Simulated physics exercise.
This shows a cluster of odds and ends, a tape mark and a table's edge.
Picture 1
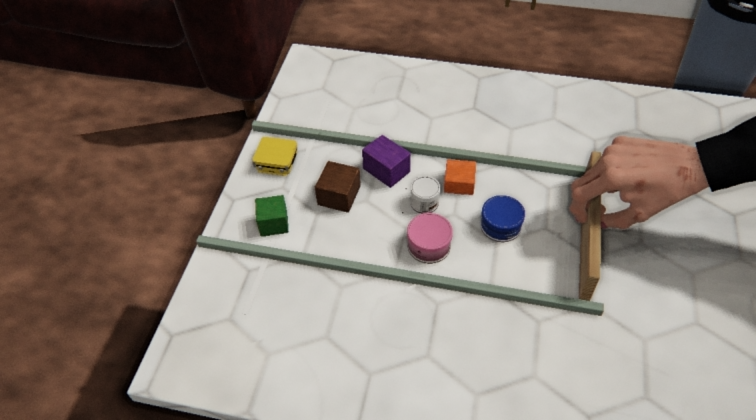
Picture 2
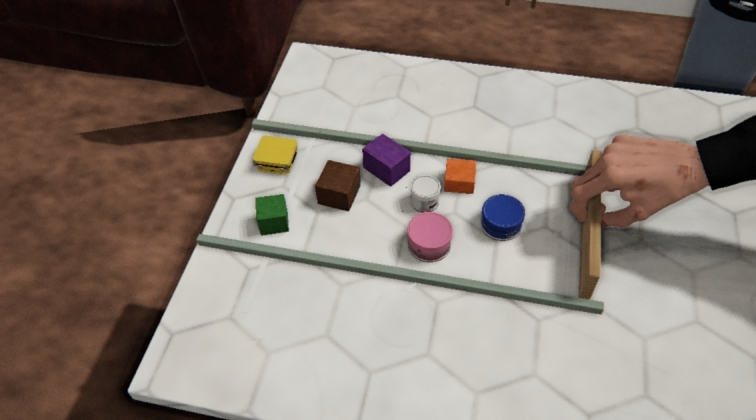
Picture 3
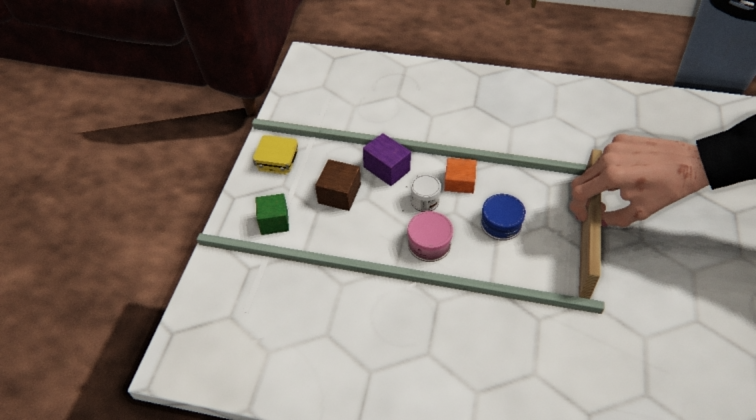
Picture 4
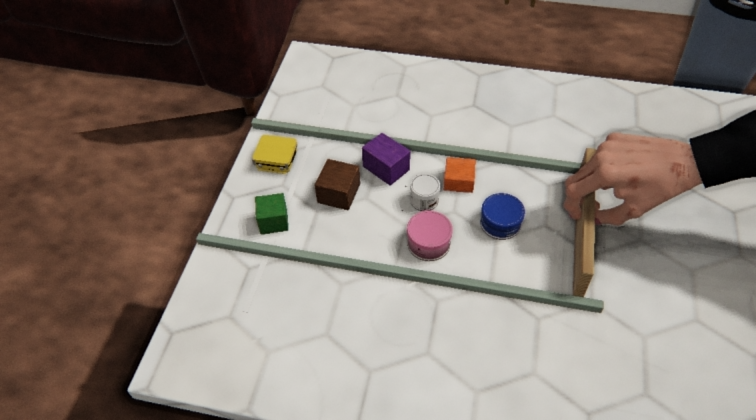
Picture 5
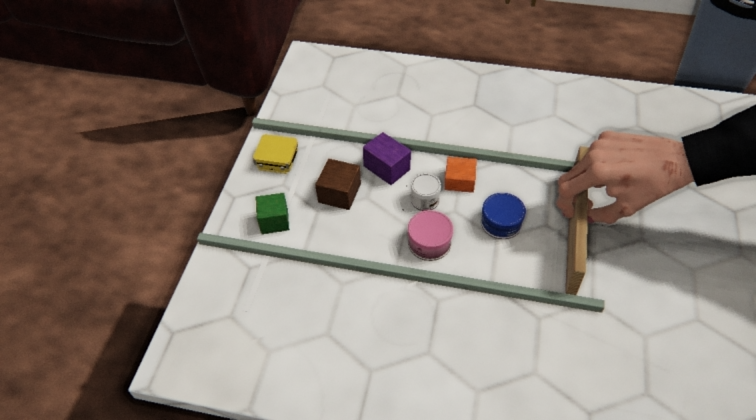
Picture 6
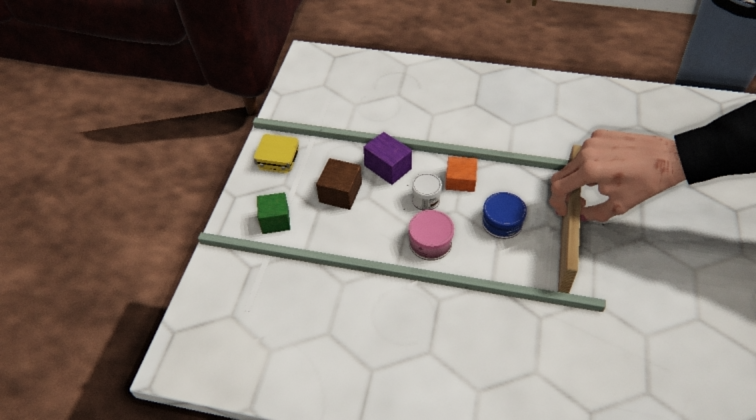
On a white hexagon-patterned tabletop, a hand holds a wooden board upright at the right of eight small colored blocks and round containers between two green strips, then slides it slightly left while the objects stay still.
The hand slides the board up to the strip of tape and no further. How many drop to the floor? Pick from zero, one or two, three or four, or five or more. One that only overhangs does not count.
The number that fall off is one or two.
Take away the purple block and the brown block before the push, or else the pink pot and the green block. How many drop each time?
The counts: 0 and 1.
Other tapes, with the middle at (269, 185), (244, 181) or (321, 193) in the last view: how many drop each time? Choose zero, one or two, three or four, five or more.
The falls would be three to four; at least five; not one.
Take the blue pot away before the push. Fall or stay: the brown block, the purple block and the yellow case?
The brown block stays on, the purple block does not fall, the yellow case comes down.
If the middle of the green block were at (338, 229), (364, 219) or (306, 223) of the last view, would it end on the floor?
In that order, it holds on; survives; survives.
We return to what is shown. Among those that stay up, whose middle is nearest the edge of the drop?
Foremost is the brown block.
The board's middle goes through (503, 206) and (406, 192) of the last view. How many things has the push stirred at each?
By then 1, and 6.
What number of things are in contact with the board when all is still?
That makes 3.
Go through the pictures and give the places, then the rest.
In the first frame, yellow case (276, 157); green block (272, 216); brown block (338, 187); board (591, 223); tape (292, 192).
In the second frame, green block (272, 215); blue pot (502, 218).
In the third frame, brown block (339, 185); board (591, 221).
In the fourth frame, yellow case (276, 155); purple block (386, 159).
In the fifth frame, green block (273, 214); pink pot (430, 236).
In the sixth frame, yellow case (278, 154); green block (274, 213); brown block (340, 184); board (571, 217); tape (294, 189).
Soon after, none off yet; yellow case at rest near (278, 154); green block at rest near (274, 213); brown block at rest near (340, 184).
Then, none off yet; yellow case at rest near (278, 154); green block at rest near (274, 213); brown block moved a little near (328, 182).
Further on, none off yet; yellow case moved a little near (267, 151); green block moved a little near (258, 212); brown block moved well along near (268, 178).
At rest, the number that fall off is one or two; fallen, yellow case.
